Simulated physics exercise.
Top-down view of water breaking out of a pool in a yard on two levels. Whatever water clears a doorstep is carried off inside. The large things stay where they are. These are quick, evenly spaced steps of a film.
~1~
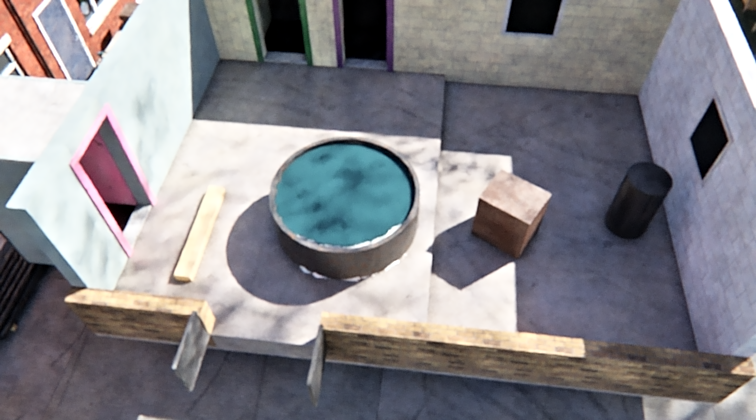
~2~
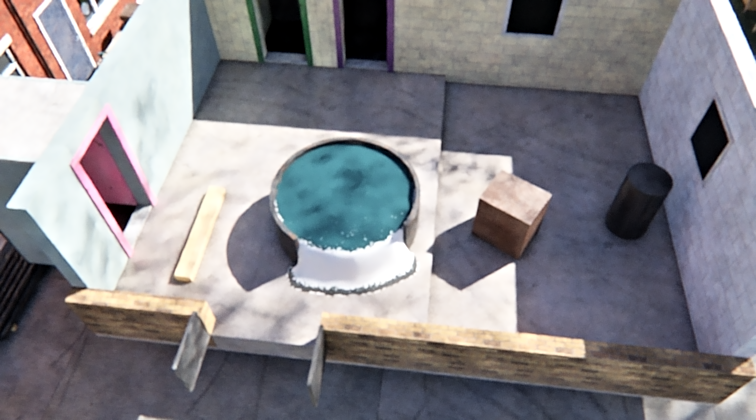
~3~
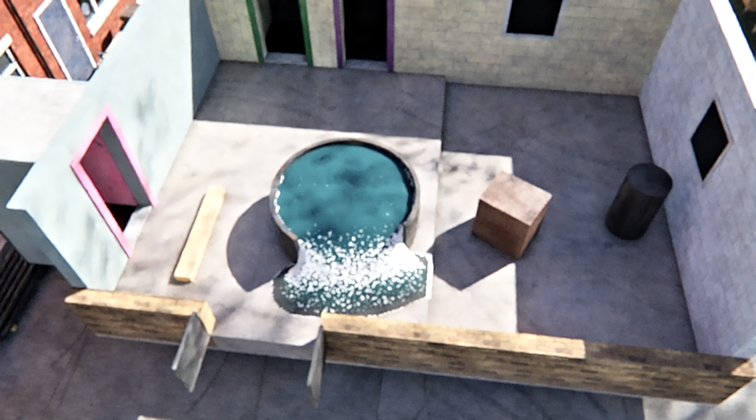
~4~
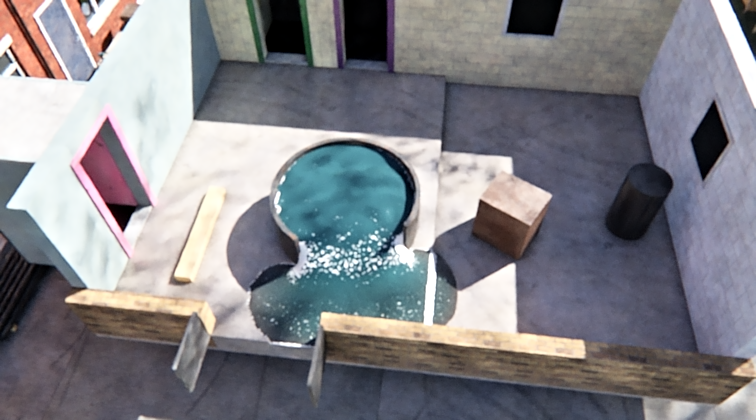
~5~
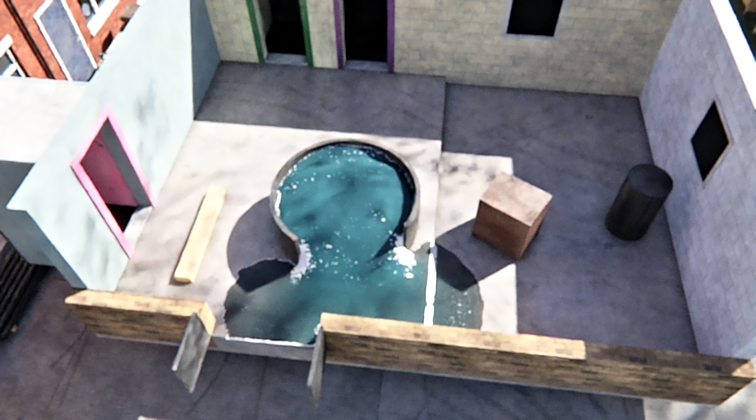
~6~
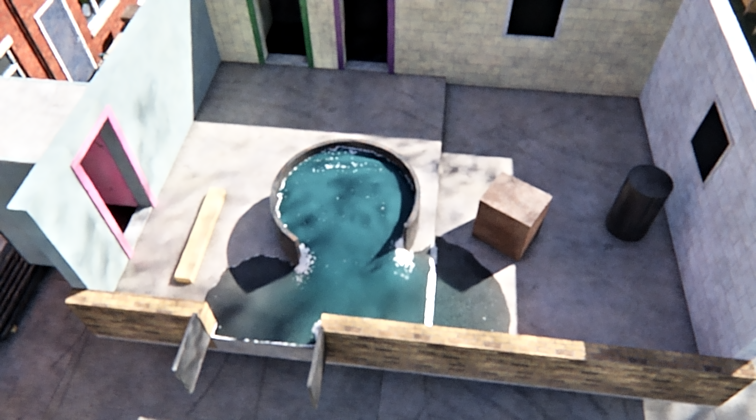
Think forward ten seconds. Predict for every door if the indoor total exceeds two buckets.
As I see it, I expect the green door to stop at two buckets or less; I expect the pink door to stop at two buckets or less; I expect the purple door to stop at two buckets or less.
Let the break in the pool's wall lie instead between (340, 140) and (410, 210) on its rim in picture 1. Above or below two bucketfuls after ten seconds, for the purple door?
Purple: Exceeds it.
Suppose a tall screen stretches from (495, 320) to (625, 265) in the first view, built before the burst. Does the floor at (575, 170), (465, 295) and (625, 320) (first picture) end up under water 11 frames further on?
Taking them in order, I'd say parched, soaked and soaked.
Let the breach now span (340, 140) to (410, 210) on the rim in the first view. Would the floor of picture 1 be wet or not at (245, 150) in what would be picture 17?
Spot status: Not reached.
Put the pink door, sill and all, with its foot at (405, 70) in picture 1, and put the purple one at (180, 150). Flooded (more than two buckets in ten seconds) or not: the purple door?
Then: The purple door holds.
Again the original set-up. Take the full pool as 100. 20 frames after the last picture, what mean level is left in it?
My figure is about 24 in a hundred.
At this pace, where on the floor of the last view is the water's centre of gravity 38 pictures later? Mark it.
Near (487, 240) in the last view.
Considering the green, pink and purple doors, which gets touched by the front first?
It would be the door marked pink.
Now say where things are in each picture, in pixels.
The first frame shows the round tank at (345, 193) is whole and still.
In the second frame, water pours out at (355, 267) and has run to (293, 275).
In the third frame, water pours out at (355, 270) and has run to (278, 288).
In the fourth frame, water pours out at (355, 271) and has run to a hidden place.
In the fifth frame, the front is at a hidden place, out from the gap at (355, 272).
In the sixth frame, water pours out at (355, 272) and has run to a hidden place.
A moment on, water covers 15 % of the floor; the green door not reached, the pink door not reached, the purple door not reached.
Next, water covers 20 % of the floor; the green door not reached, the pink door not reached, the purple door not reached.
Then, water covers 35 % of the floor; the green door not reached, the pink door not reached, the purple door not reached.
Later, water covers 60 % of the floor; the green door not reached, the pink door wet at the sill, nothing in, the purple door not reached.
In the end, water covers 65 % of the floor; the green door not reached, the pink door wet at the sill, nothing in, the purple door not reached.
